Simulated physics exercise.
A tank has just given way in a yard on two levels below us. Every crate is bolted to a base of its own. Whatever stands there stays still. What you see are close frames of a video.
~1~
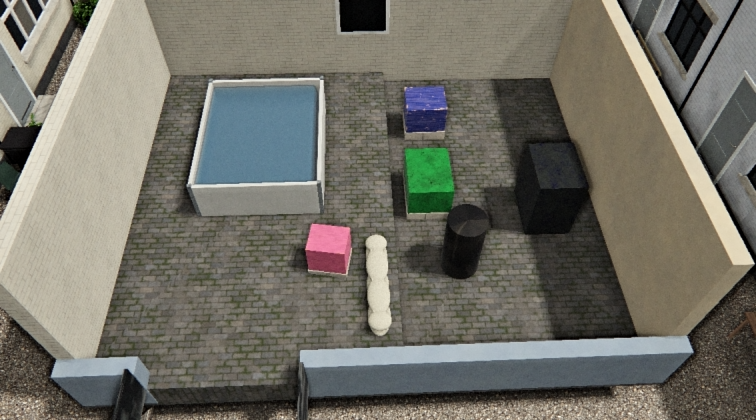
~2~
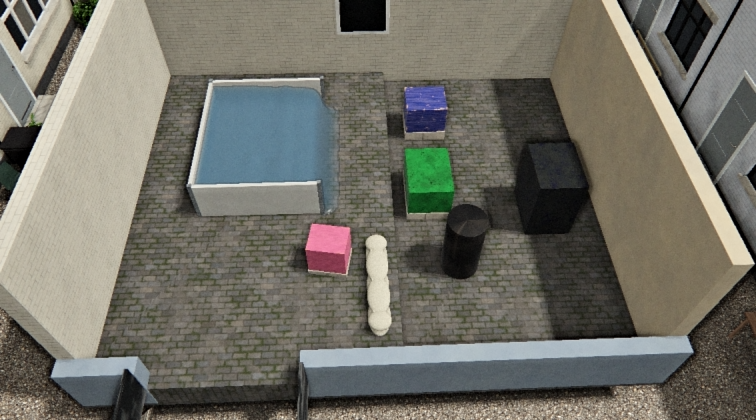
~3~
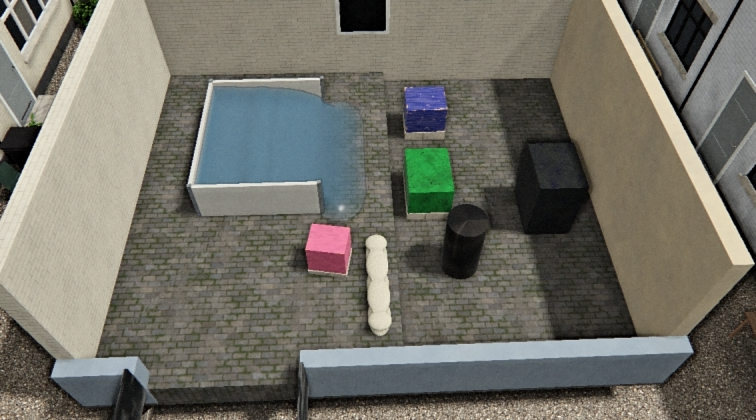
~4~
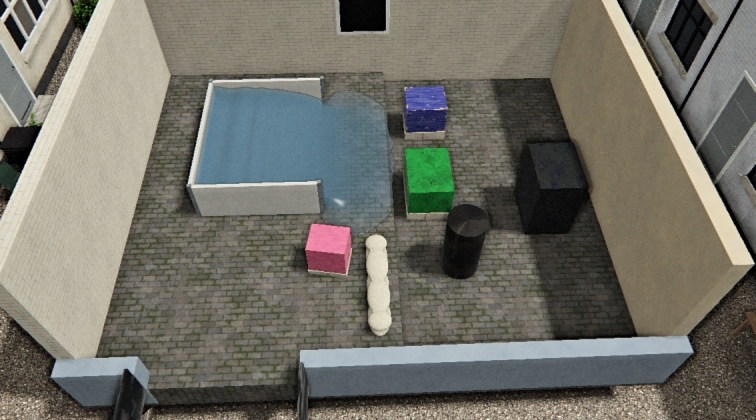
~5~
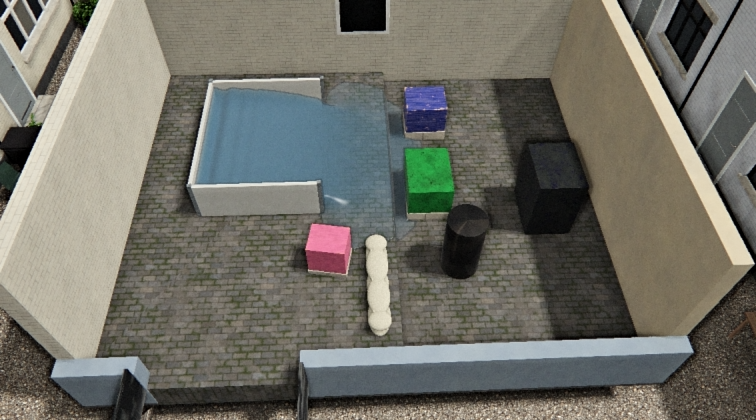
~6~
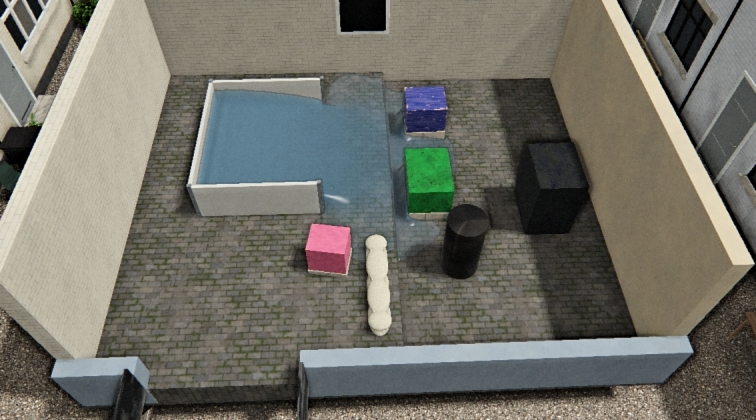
Water sits still in a white-walled open tank at the left of a walled, paved yard, seen from a fixed view high above. To the right stand a blue block, a green block, a black box and a black cylinder, with a pink block and a cream lumpy bar nearer. The tank's right side gives way, and water pours out rightward, spreading thinly across the paving to the blue and green blocks.
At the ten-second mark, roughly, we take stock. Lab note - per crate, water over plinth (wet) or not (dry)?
Green crate: Wet; blue crate: Wet; pink crate: Dry.
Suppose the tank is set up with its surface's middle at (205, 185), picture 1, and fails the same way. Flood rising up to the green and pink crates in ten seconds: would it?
Taking each in turn, green gets flooded, while pink gets flooded.
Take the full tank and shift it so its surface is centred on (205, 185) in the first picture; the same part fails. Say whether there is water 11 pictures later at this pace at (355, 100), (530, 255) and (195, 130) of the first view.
First drenched; next drenched; last unwetted.
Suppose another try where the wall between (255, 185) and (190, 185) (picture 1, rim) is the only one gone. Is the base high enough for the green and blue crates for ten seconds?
The green one is not reached; the blue one is not reached.
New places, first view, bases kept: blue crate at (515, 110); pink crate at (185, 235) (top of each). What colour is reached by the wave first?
It's the green crate.
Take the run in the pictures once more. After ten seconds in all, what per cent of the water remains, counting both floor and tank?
The share not yet gone is roughly 100 percent.
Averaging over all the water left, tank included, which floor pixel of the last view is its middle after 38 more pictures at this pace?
The spot I would choose is (482, 198).
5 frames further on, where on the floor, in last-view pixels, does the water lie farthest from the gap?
Roughly (568, 137).
A moment on, water covers 30 % of the floor; the green crate water round its plinth, the blue crate water round its plinth, the pink crate water round its plinth.
Next, water covers 50 % of the floor; the green crate water round its plinth, the blue crate water round its plinth, the pink crate water round its plinth.
Then, water covers 55 % of the floor; the green crate water round its plinth, the blue crate water round its plinth, the pink crate water round its plinth.
Later, water covers 60 % of the floor; the green crate water round its plinth, the blue crate water round its plinth, the pink crate water round its plinth.
In the end, water covers 55 % of the floor; the green crate was topped, the blue crate was topped, the pink crate stayed above the water.
